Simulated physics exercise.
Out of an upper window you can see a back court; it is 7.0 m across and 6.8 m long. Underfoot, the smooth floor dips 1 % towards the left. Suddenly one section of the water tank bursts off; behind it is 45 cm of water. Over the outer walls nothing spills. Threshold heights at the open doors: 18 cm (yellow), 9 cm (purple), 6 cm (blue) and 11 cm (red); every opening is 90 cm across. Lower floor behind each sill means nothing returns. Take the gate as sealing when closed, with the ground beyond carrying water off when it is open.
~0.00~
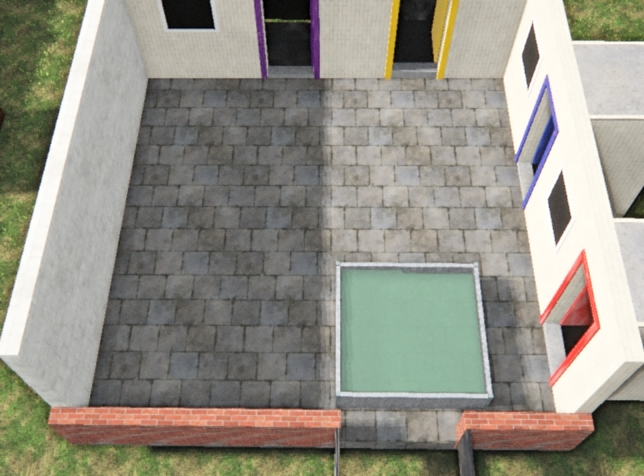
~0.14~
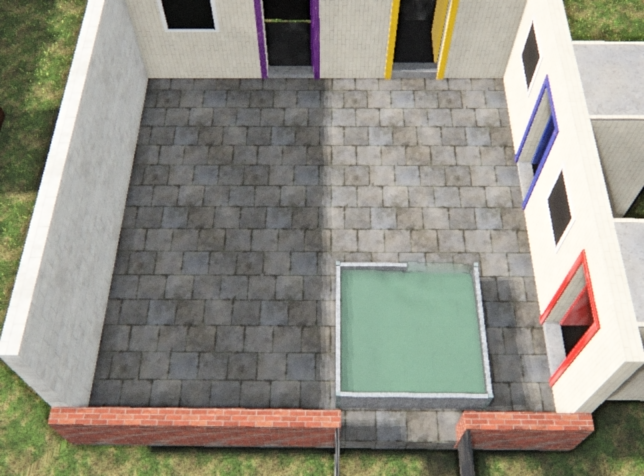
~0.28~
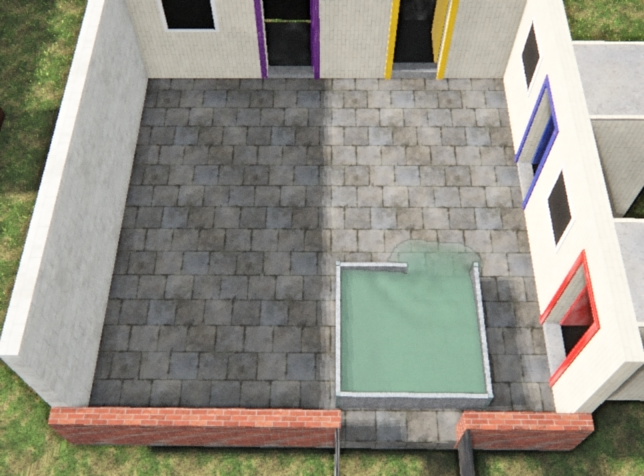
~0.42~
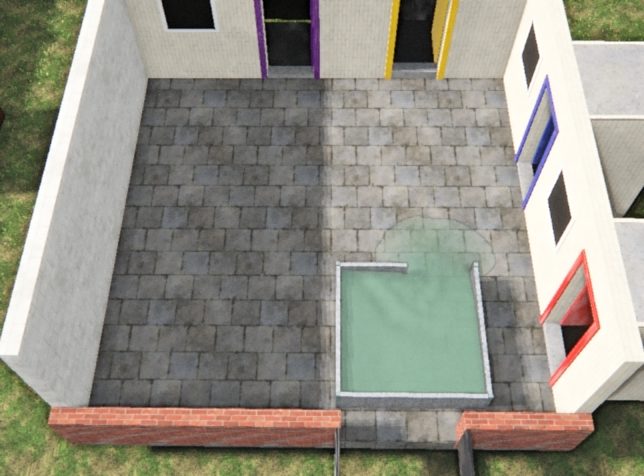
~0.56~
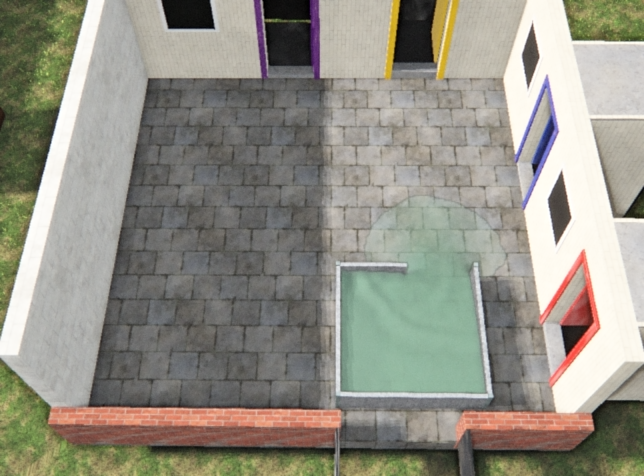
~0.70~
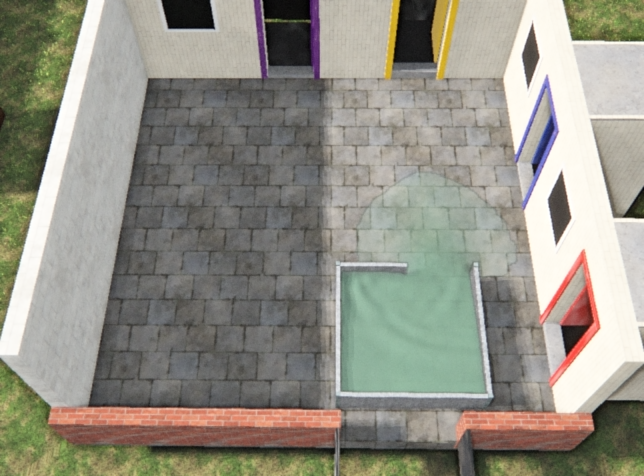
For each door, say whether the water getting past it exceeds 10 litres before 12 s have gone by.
Outcome: The yellow door remains shy of the limit. The purple door remains shy of the limit. The blue door overtops the limit. The red door remains shy of the limit.
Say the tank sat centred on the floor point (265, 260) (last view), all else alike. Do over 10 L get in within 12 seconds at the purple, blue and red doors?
Purple gets more than that, blue gets no more than that, red gets no more than that.
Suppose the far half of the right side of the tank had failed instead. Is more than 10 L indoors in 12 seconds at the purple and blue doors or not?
Against that limit: Purple not over, blue not over.
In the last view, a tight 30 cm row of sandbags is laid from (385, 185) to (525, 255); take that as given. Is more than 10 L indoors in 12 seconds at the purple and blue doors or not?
Doors: Purple stays under / blue stays under.
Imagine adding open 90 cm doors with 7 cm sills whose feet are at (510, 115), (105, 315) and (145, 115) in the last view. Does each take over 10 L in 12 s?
Per doorway, in order: Sufficient / insufficient / sufficient.
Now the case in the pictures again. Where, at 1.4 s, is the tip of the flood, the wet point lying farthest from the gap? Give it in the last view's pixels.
Near (437, 106).
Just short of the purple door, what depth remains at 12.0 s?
The depth comes to around 4.0 centimetres.
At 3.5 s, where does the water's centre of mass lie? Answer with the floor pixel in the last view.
At roughly (413, 241).
After 1.4 s water covers 20 % of the floor and is deepest (26 cm) near (452, 274); yellow door not reached, purple door not reached, blue door 2 cm at the sill, 0 L in, red door not reached.
After 2.2 s water covers 30 % of the floor and is deepest (22 cm) near (441, 273); yellow door 13 cm at the sill, 0 L in, purple door not reached, blue door 11 cm at the sill, 6 L in, red door not reached.
After 3.5 s water covers 35 % of the floor and is deepest (22 cm) near (483, 99); yellow door 16 cm at the sill, 0 L in, purple door 9 cm at the sill, 0 L in, blue door 9 cm at the sill, 23 L in, red door not reached.
After 7.0 s water covers 55 % of the floor and is deepest (15 cm) near (145, 98); yellow door 10 cm at the sill, 0 L in, purple door 6 cm at the sill, 0 L in, blue door 6 cm at the sill, 31 L in, red door not reached.
After 12.0 s water covers 80 % of the floor and is deepest (11 cm) near (86, 422); yellow door 5 cm at the sill, 0 L in, purple door 4 cm at the sill, 0 L in, blue door 4 cm at the sill, 31 L in, red door not reached.
